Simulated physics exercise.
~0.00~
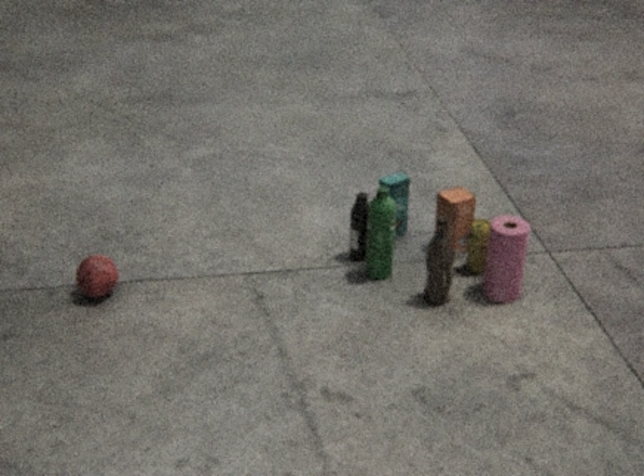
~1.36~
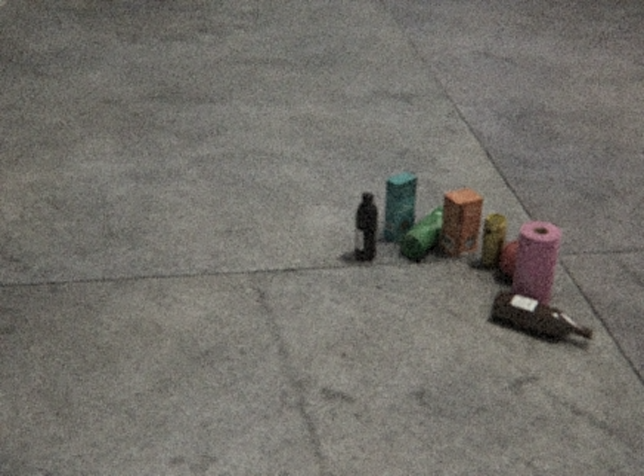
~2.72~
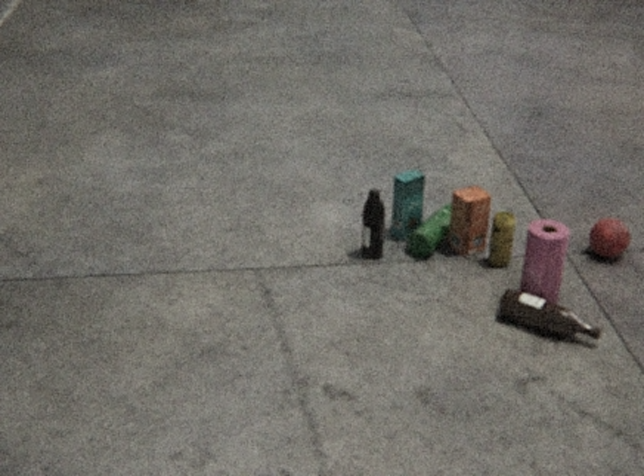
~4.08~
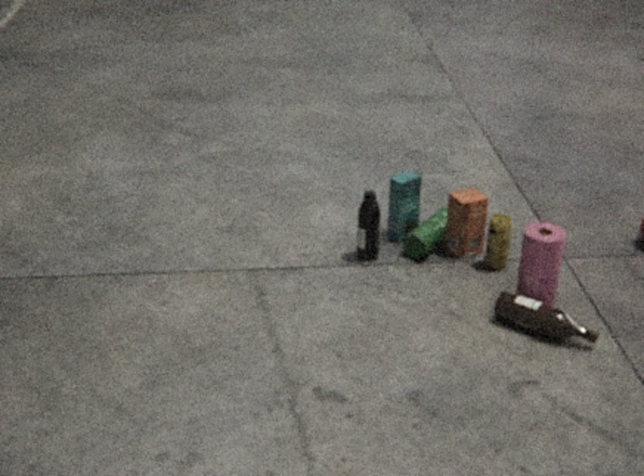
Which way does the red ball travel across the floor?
It travels to the right, from the open floor at the left to the far side of the group and on towards the right edge of the view.
